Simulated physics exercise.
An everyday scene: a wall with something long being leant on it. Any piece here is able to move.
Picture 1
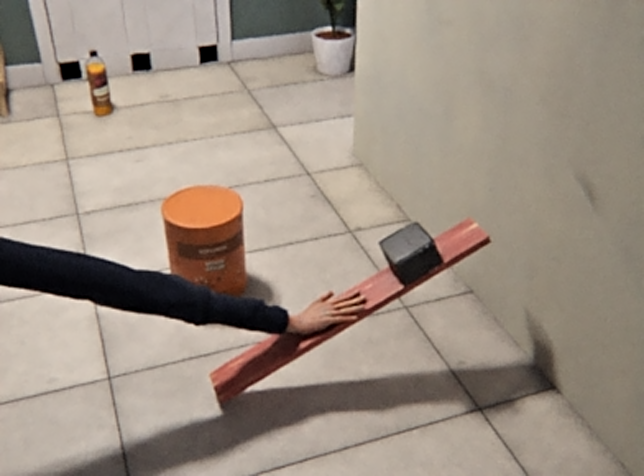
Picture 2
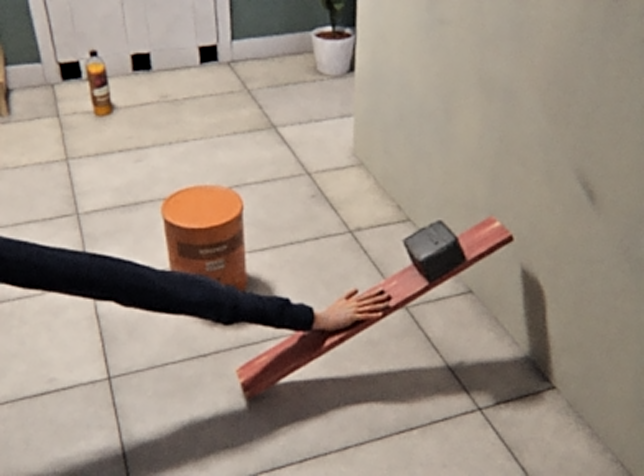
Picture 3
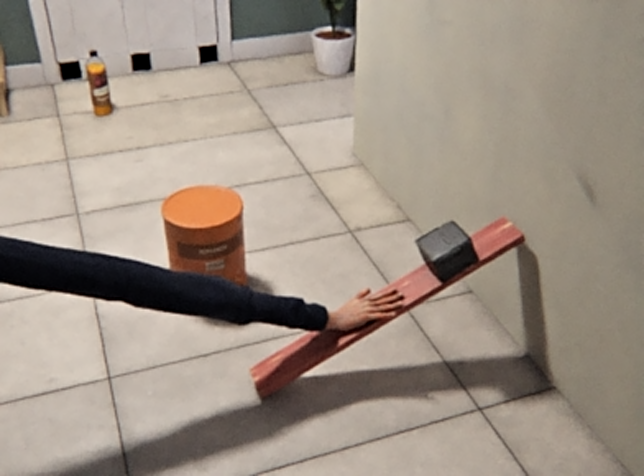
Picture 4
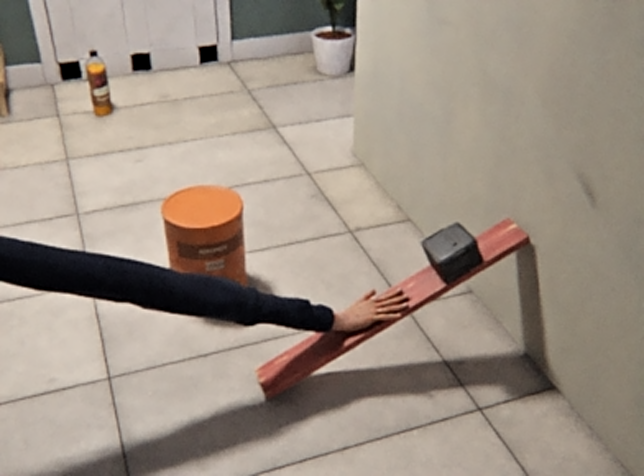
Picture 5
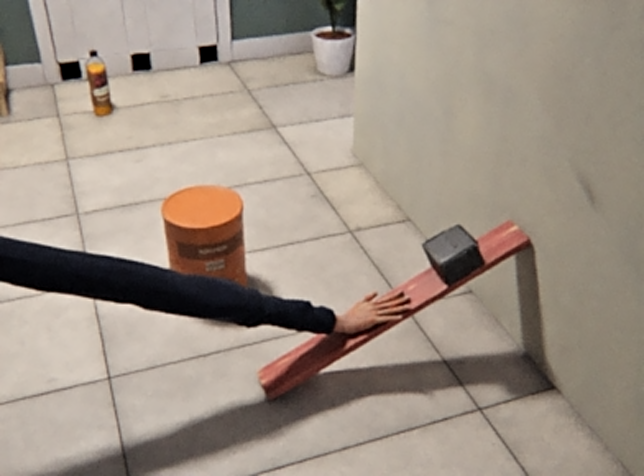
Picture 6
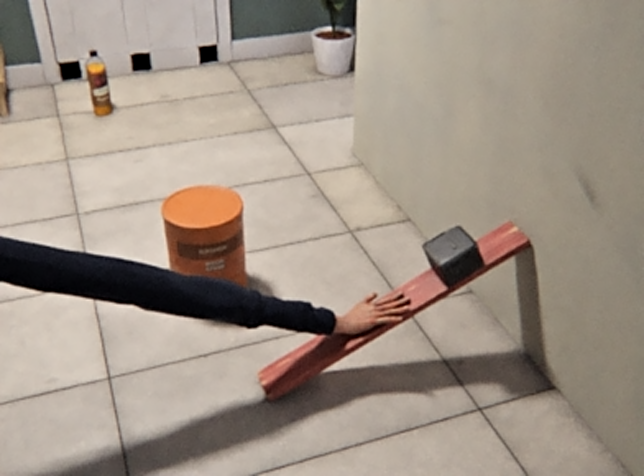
A hand slid a slanted red plank with a dark block on it a short way right until it leaned against the wall, then stayed resting on it, while an orange pail stood still nearby.
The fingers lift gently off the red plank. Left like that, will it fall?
Yes, it slides down.
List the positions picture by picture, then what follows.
In the first frame, not yet at the wall; red plank (349, 308); orange pail (206, 247).
In the second frame, not yet at the wall; red plank (373, 305); orange pail (206, 247).
In the third frame, not yet at the wall; red plank (386, 305); orange pail (206, 247).
In the fourth frame, not yet at the wall; red plank (391, 306); orange pail (206, 247).
In the fifth frame, propped up under the hand; red plank (393, 308); orange pail (206, 247).
In the sixth frame, propped up under the hand; red plank (393, 309); orange pail (206, 247).
Then, 0.30 s on from there, red plank leaning 15° more than when let go near (379, 340).
Then, 0.40 s on from there, red plank leaning 24° more than when let go near (372, 356).
In the end, moved from the start, red plank; orange pail unmoved. At the end, from the last picture's camera, red plank near (372, 359). The plank slips out.
